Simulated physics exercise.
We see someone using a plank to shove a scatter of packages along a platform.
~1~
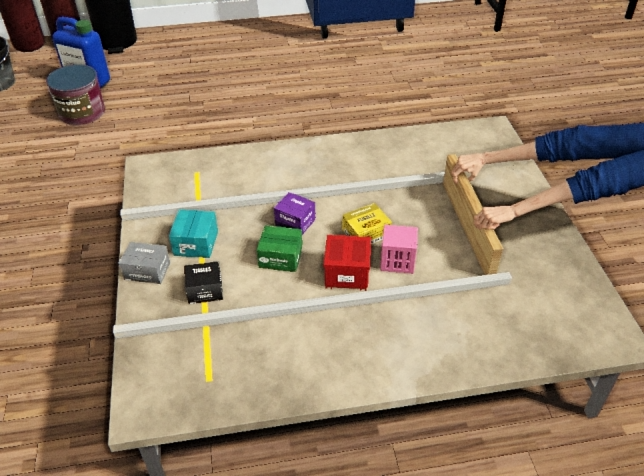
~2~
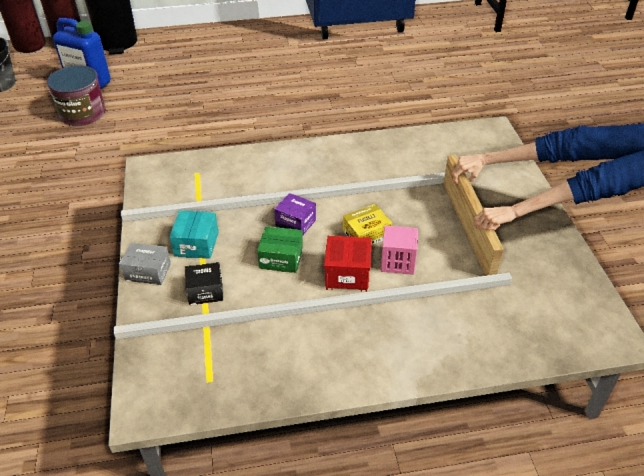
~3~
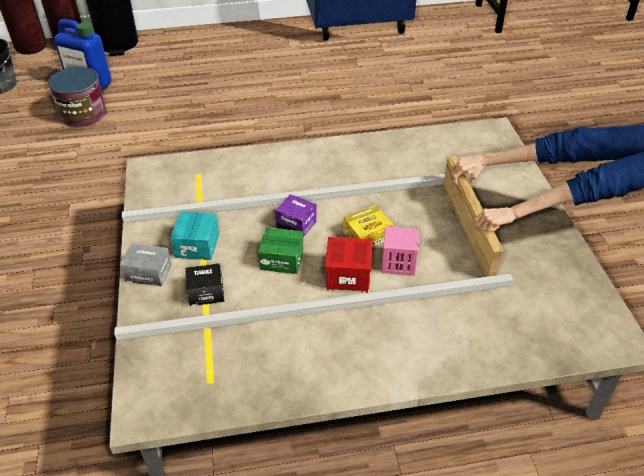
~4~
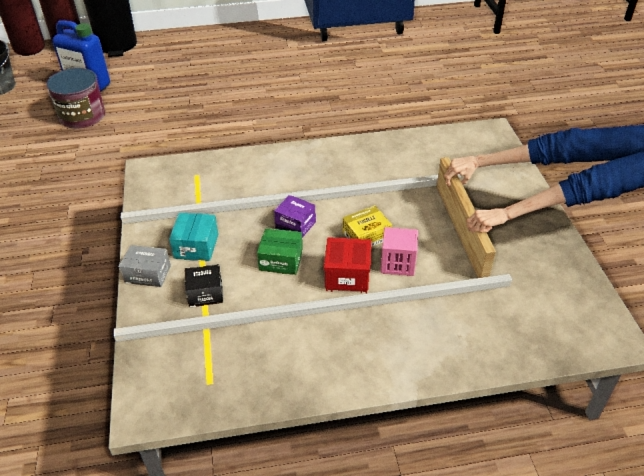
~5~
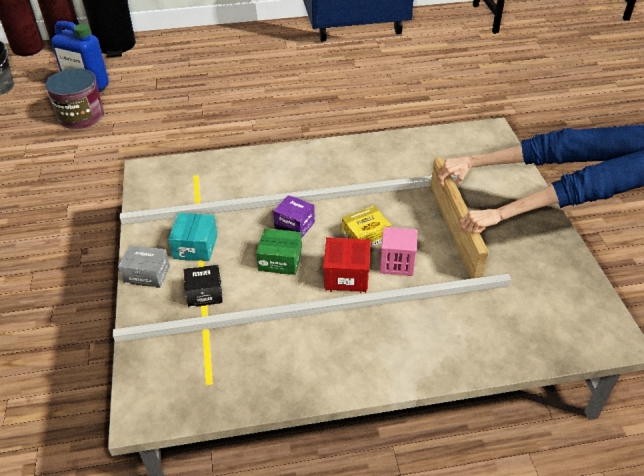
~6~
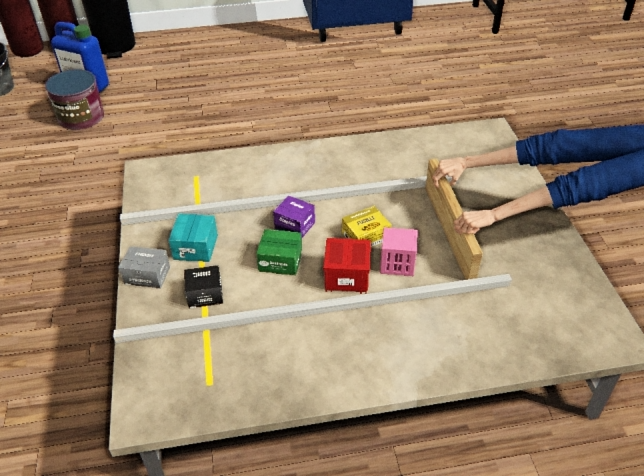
In the video, two hands hold a wooden plank upright at the right of a platform scattered with colourful boxes between two pale rails; the plank stays nearly still, then slides slightly left while the boxes remain in place.
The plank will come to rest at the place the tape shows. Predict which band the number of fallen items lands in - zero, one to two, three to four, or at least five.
The number that fall lands in the band one to two.
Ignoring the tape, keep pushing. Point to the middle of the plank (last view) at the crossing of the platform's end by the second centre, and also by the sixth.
I'd say close to (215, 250), and after that close to (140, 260).
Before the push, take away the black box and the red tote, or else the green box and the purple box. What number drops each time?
First try 1, second try 2.
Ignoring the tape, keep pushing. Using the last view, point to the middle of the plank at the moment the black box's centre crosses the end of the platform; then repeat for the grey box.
Roughly at (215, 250) and roughly at (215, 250).
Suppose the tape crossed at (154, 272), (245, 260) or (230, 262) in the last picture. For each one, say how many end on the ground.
In that order 5, 0 and 0.
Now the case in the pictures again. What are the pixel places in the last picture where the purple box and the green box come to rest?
Purple box: About (184, 219); green box: About (142, 270).
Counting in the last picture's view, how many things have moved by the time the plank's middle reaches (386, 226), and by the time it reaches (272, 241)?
Tally: 3; 7.
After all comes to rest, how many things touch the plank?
It's 3 of them.
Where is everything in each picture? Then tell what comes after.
The first picture shows grey box (145, 263); turquoise parcel (194, 234); black box (204, 283); plank (470, 213); tape (202, 261).
The second picture shows turquoise parcel (195, 235); purple box (296, 215).
The third picture shows black box (205, 285); green box (281, 251).
The fourth picture shows grey box (146, 266); plank (463, 216).
The fifth picture shows turquoise parcel (194, 237); yellow box (366, 228).
The sixth picture shows grey box (145, 267); turquoise parcel (194, 238); black box (204, 287); plank (451, 218); tape (202, 265).
Soon after, none off yet; grey box at rest near (145, 267); turquoise parcel at rest near (194, 238); black box at rest near (204, 287).
Then, none off yet; grey box at rest near (145, 267); turquoise parcel moved about its own width near (170, 236); black box moved about its own width near (156, 294).
By the end, the number that fall off is one or two; fallen, black box and grey box.
